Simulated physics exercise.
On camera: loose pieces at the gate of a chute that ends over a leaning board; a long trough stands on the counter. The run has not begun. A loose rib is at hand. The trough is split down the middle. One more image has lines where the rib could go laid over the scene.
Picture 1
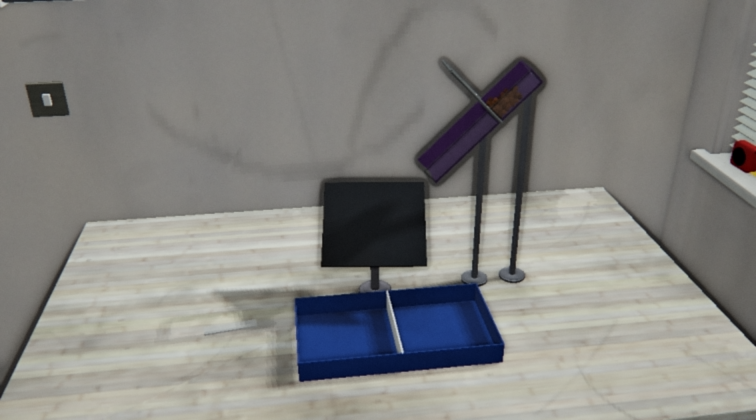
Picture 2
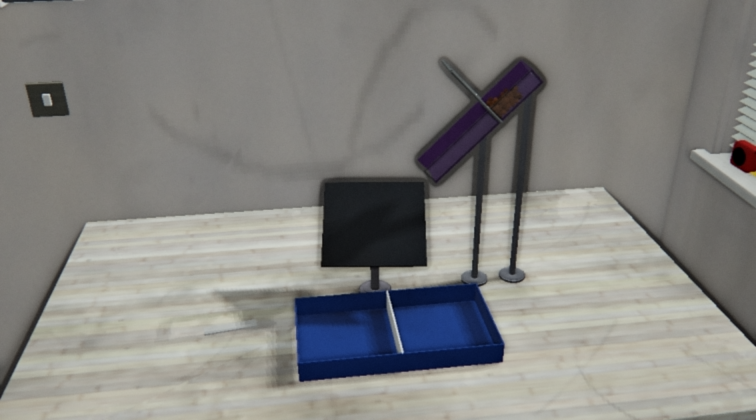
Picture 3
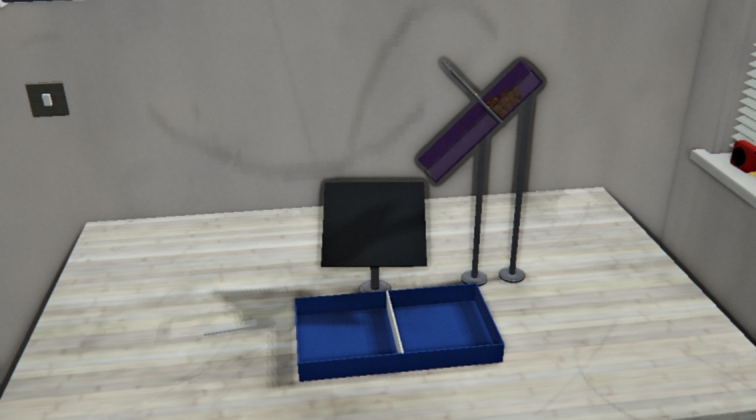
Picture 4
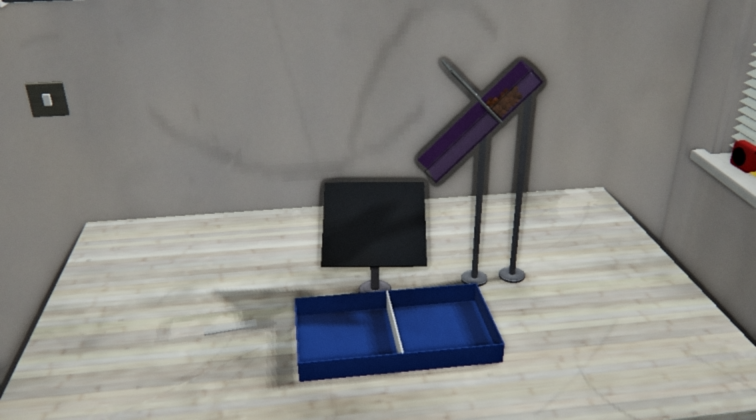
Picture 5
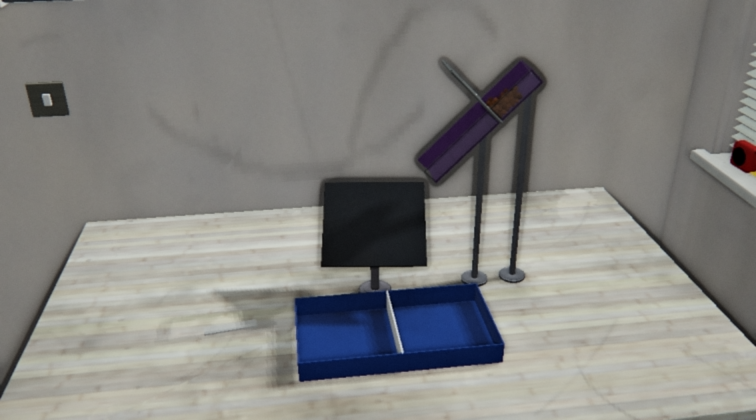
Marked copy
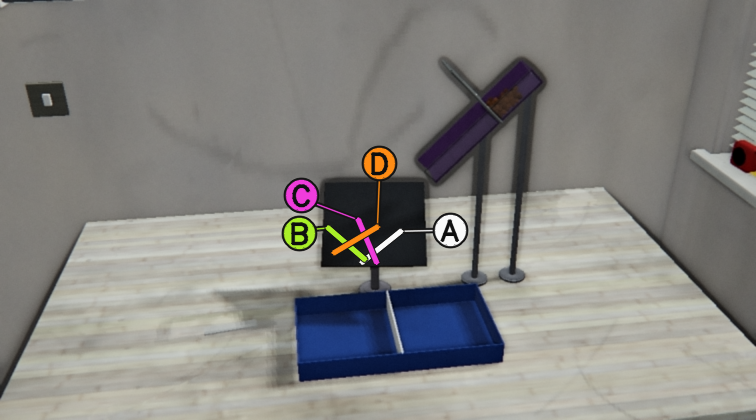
Nothing moved: small brown pieces sat behind the gate of a sloping purple chute on two posts, with a dark tilted board and a divided blue trough standing below on the pale wooden counter.
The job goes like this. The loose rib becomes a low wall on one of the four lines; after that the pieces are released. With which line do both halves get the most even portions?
Take C.
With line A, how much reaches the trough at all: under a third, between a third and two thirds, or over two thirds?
It is over two thirds.
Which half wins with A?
More lands on the left.
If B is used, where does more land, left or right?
More lands on the left.
On the marked copy, line A from (400, 231) to (362, 262); line B from (328, 227) to (364, 259); line C from (358, 219) to (376, 262); line D from (377, 226) to (334, 252).
With A, of what is caught, all but a few in the left half, a small share in the right.
With B, of what is caught, all but a few in the left half, a small share in the right.
With C, of what is caught, close to half in the left half, close to half in the right.
With D, of what is caught, all but a few in the left half, only a few in the right.
